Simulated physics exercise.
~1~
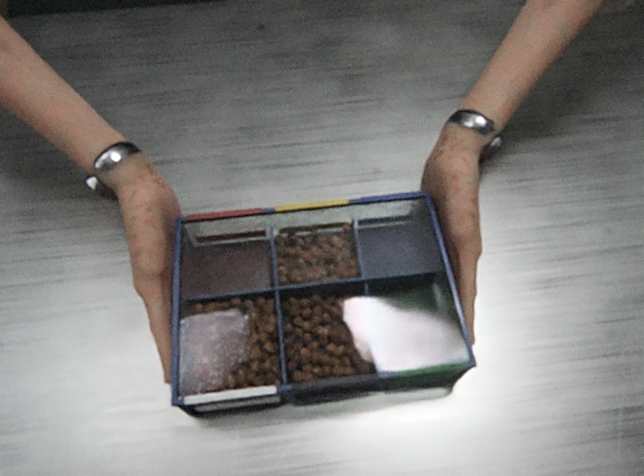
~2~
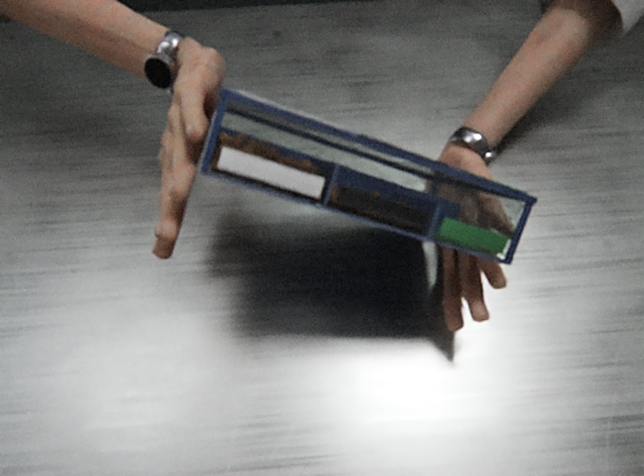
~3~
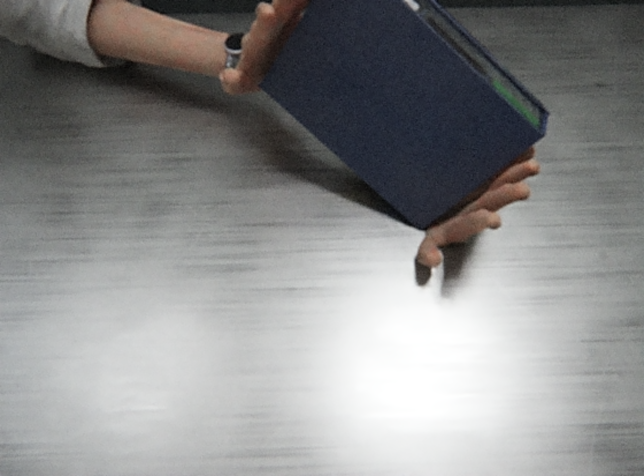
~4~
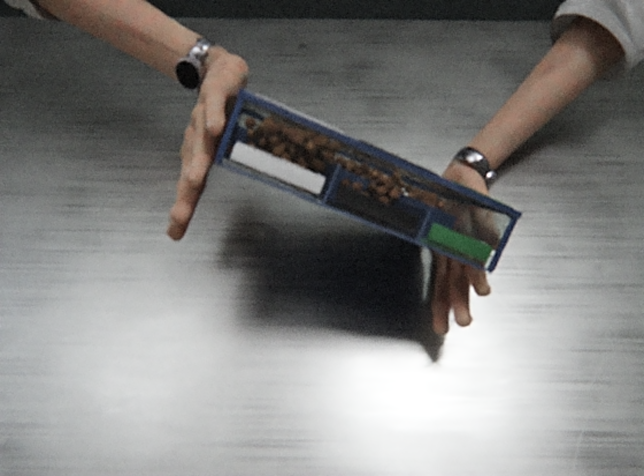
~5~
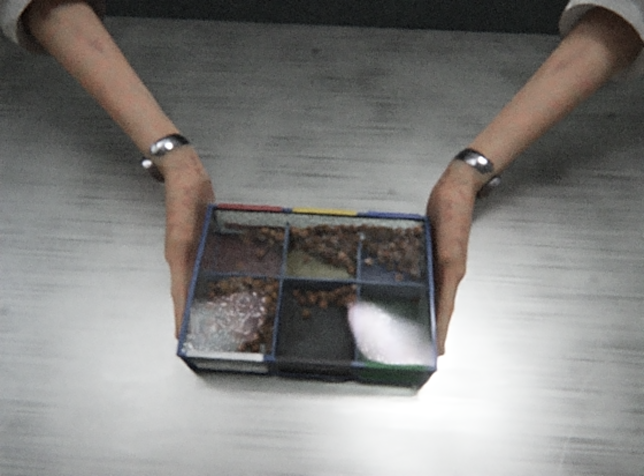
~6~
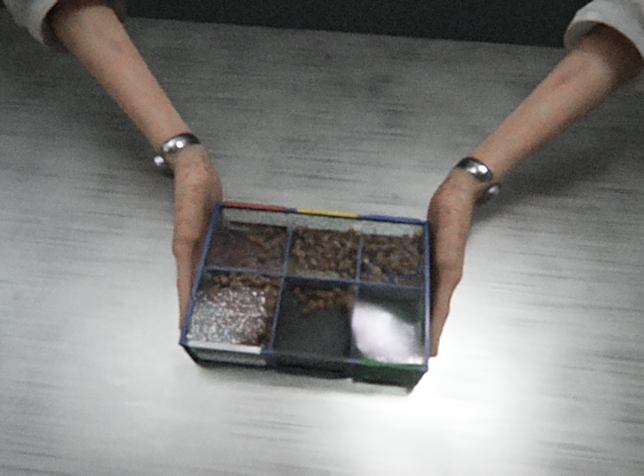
The footage shows two hands tipping a clear-lidded, divided box of small brown balls steeply until its dark blue underside shows, then laying it level again, with the balls ending mostly in the blue, yellow and white sections, few in the red and black, and none in the green.
